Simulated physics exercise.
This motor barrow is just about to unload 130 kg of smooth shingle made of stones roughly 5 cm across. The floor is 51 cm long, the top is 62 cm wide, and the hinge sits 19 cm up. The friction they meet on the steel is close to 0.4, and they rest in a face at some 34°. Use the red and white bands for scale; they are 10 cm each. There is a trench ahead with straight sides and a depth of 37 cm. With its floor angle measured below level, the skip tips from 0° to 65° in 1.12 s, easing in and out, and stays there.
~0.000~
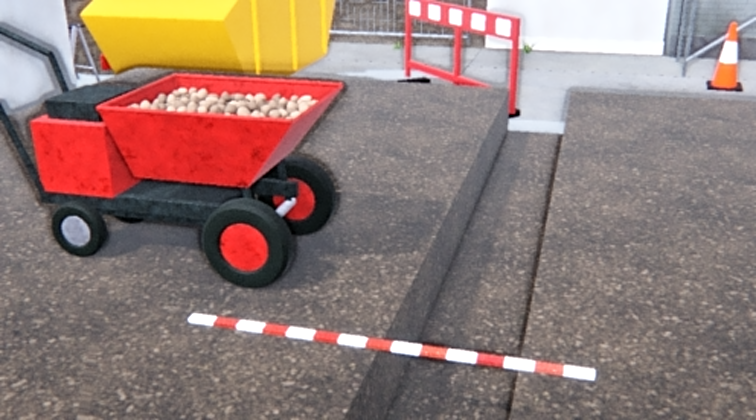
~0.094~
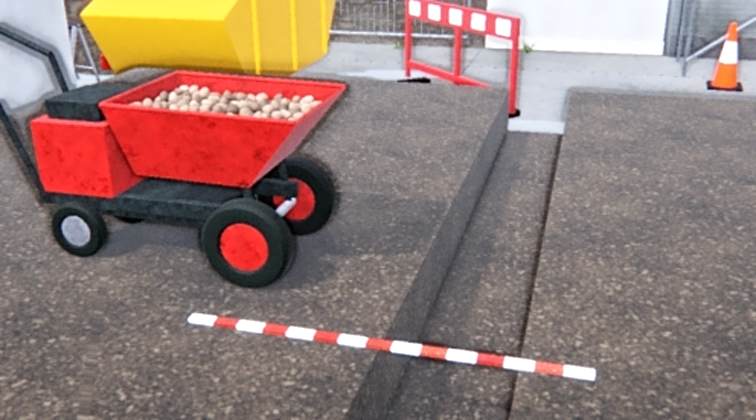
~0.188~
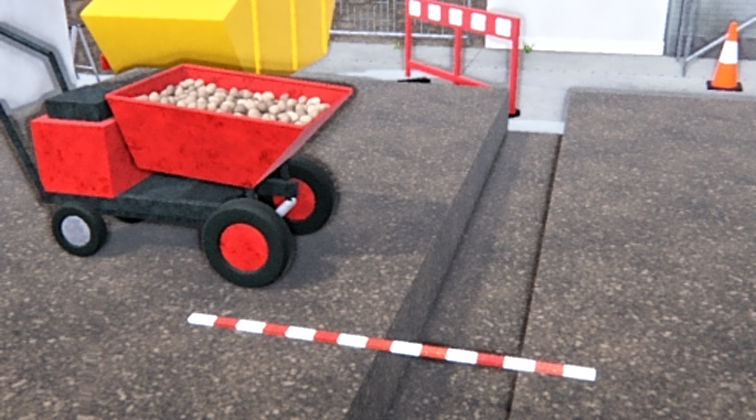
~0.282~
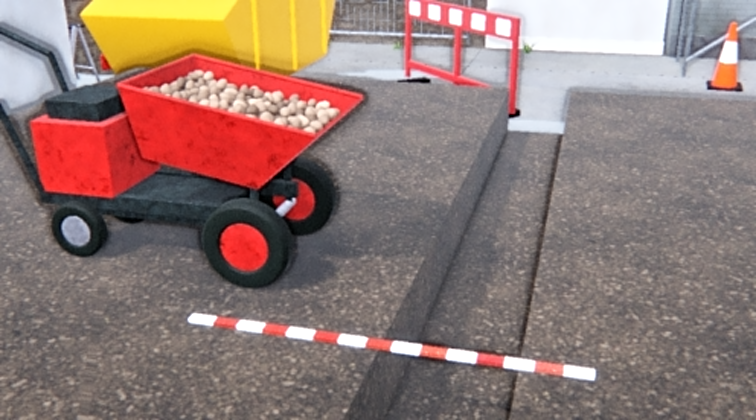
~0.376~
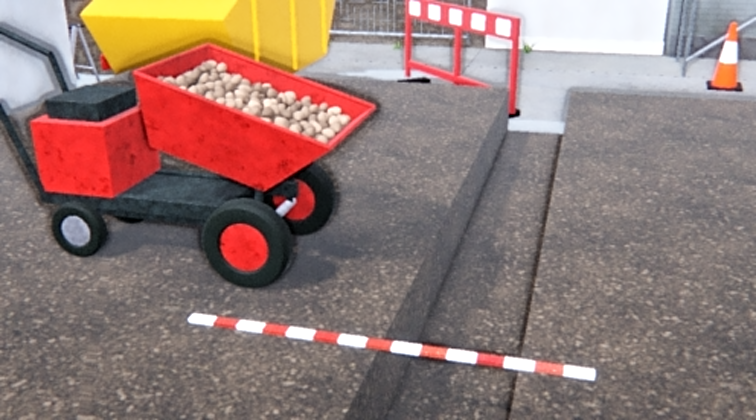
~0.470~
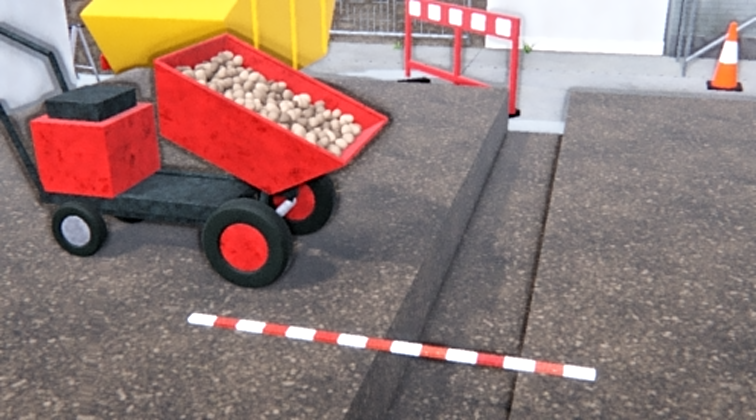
We see a red motor barrow loaded with smooth, pale stones standing beside a trench, a striped pole lying in front; its skip gradually tilts forward to the right, its rear rising while the wheels stay still.
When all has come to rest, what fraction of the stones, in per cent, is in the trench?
At the end about 100 per cent of the stones are there.
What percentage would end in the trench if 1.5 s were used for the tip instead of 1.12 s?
100 %.
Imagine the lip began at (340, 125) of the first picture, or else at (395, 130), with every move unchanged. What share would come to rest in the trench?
First place: Near 95%; second place: Near 50%.
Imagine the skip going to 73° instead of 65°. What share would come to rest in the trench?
Then about 100 per cent.
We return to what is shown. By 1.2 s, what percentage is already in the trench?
I'd say near 30 per cent at that time.
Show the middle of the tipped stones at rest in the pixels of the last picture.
I'd point somewhere around (472, 343).
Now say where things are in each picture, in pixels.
In the first picture, the skip is at 0°, its lip at (292, 122); the top of the load is at (216, 101).
In the second picture, lip at (295, 123), floor tilted 1°, highest stones at (200, 100); the stones move at 0.2 m/s on average.
In the third picture, the skip is at 5°, its lip at (303, 128); the top of the load is at (197, 94); the stones move at 0.4 m/s on average.
In the fourth picture, the skip is at 10°, its lip at (316, 136); the top of the load is at (197, 83); the stones move at 0.5 m/s on average.
In the fifth picture, lip at (330, 148), floor tilted 17°, highest stones at (200, 74); the stones move at 0.7 m/s on average.
In the sixth picture, the skip is at 25°, its lip at (345, 163); the top of the load is at (217, 64); the stones move at 0.7 m/s on average.
After 0.8 s the floor is at 55°; 100 % in the skip; the foremost stones are at (388, 204).
After 1.2 s the floor is at 65°; 68 % in the skip, 1 % short of the trench, 31 % in the trench; the foremost stones are at (502, 338).
After 1.6 s the floor is at 65°; 31 % in the skip, 1 % short of the trench, 68 % in the trench; the foremost stones are at (522, 362).
After 3.5 s the floor is at 65°; 0 % in the skip, 100 % in the trench; the foremost stones are at (523, 358).
